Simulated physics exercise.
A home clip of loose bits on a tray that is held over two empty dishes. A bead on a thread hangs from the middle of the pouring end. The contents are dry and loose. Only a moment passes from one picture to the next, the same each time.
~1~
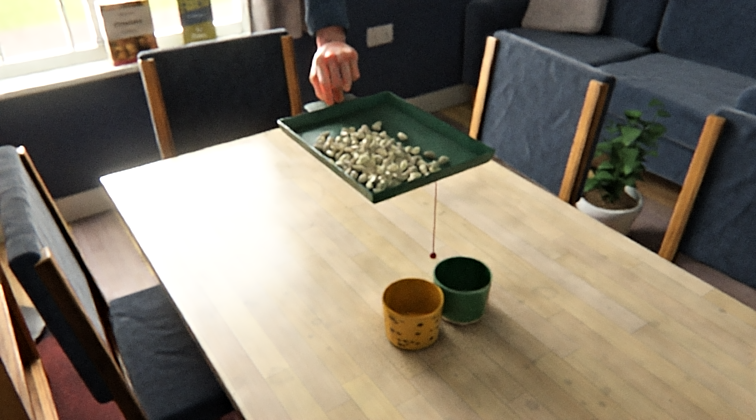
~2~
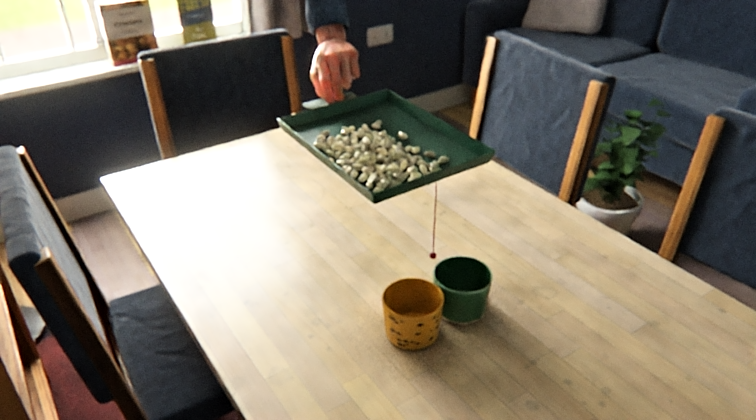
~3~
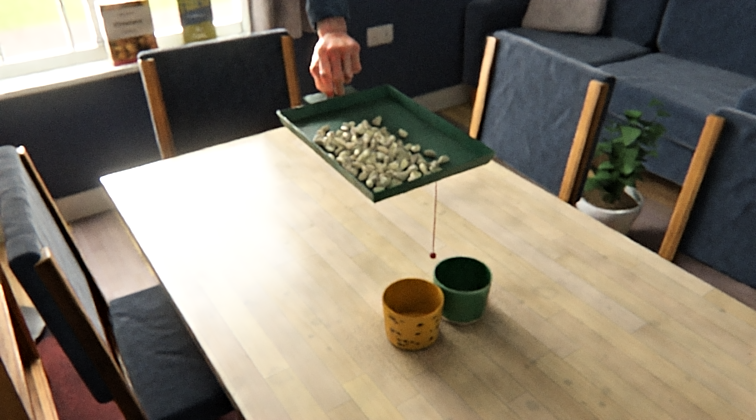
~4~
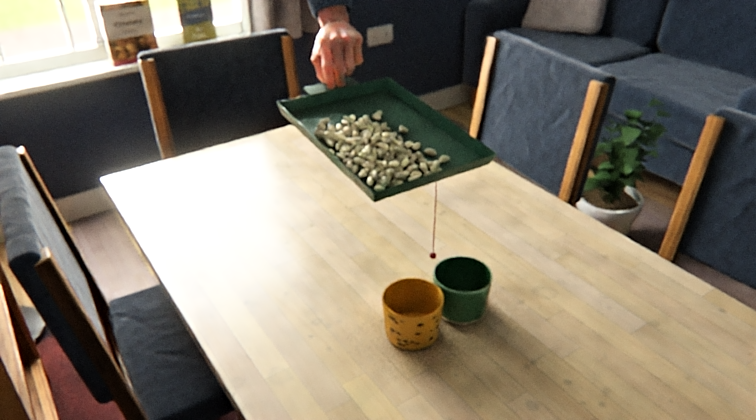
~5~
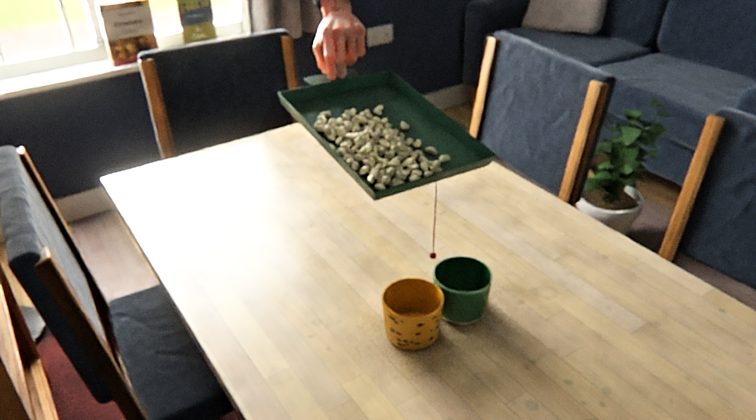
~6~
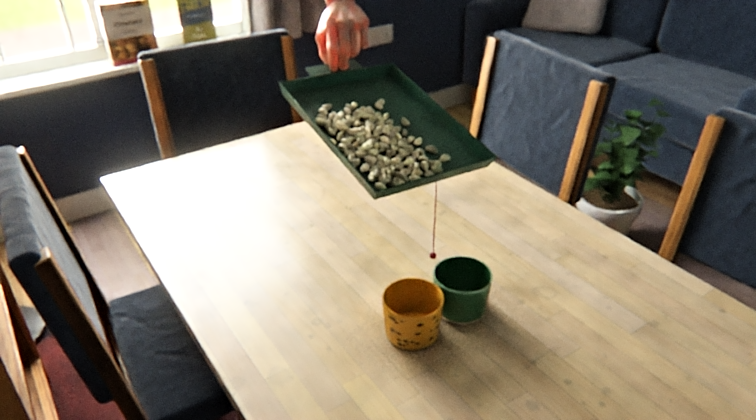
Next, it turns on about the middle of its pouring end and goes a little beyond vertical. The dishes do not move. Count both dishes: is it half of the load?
In the dishes lies under half of it.
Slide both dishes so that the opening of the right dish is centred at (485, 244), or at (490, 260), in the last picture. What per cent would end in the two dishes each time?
First some 40, then 70 per cent.
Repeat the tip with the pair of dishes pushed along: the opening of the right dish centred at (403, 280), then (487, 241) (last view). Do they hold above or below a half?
One: Under half. Two: Below a half.
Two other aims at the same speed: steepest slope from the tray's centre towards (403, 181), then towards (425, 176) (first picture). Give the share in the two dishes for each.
The first gives 60 %, the second 50 %.
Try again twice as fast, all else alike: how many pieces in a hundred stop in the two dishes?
Near 30 %.
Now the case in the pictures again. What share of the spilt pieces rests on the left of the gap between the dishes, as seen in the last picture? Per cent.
About 0 per cent.
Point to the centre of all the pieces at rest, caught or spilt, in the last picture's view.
Roughly at (489, 300).
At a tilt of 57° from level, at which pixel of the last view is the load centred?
Near (435, 153).
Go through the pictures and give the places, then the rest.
Corners of the pouring end near (374, 191) and (490, 150), level; middle of the load near (372, 157), white beans; left dish near (431, 328); right dish near (481, 303); bead on its thread near (433, 256), in the first frame.
Corners of the pouring end near (374, 191) and (490, 150), level; middle of the load near (373, 156), in the second frame.
Corners of the pouring end near (374, 191) and (491, 151), tipped barely, lowest at the right corner; middle of the load near (373, 154), in the third frame.
Corners of the pouring end near (375, 190) and (491, 153), tipped a little, lowest at the right corner; middle of the load near (373, 150), in the fourth frame.
Corners of the pouring end near (376, 189) and (492, 154), tipped a little, lowest at the right corner; middle of the load near (374, 147), in the fifth frame.
Corners of the pouring end near (377, 188) and (492, 156), tipped a little, lowest at the right corner; middle of the load near (375, 143); left dish near (431, 328); right dish near (481, 303), in the sixth frame.
Shortly afterwards, tray tipped steeply; all but a few on the tray; only a few in the air.
Next, tray tipped right over; near half on the tray; a little in the right dish; a little outside both; near a quarter in the air.
Some moments later, tray tipped past a quarter turn; only a few in the left dish; near a quarter in the right dish; near two thirds outside both.
In the end, tray tipped past a quarter turn; only a few in the left dish; near a quarter in the right dish; near two thirds outside both.
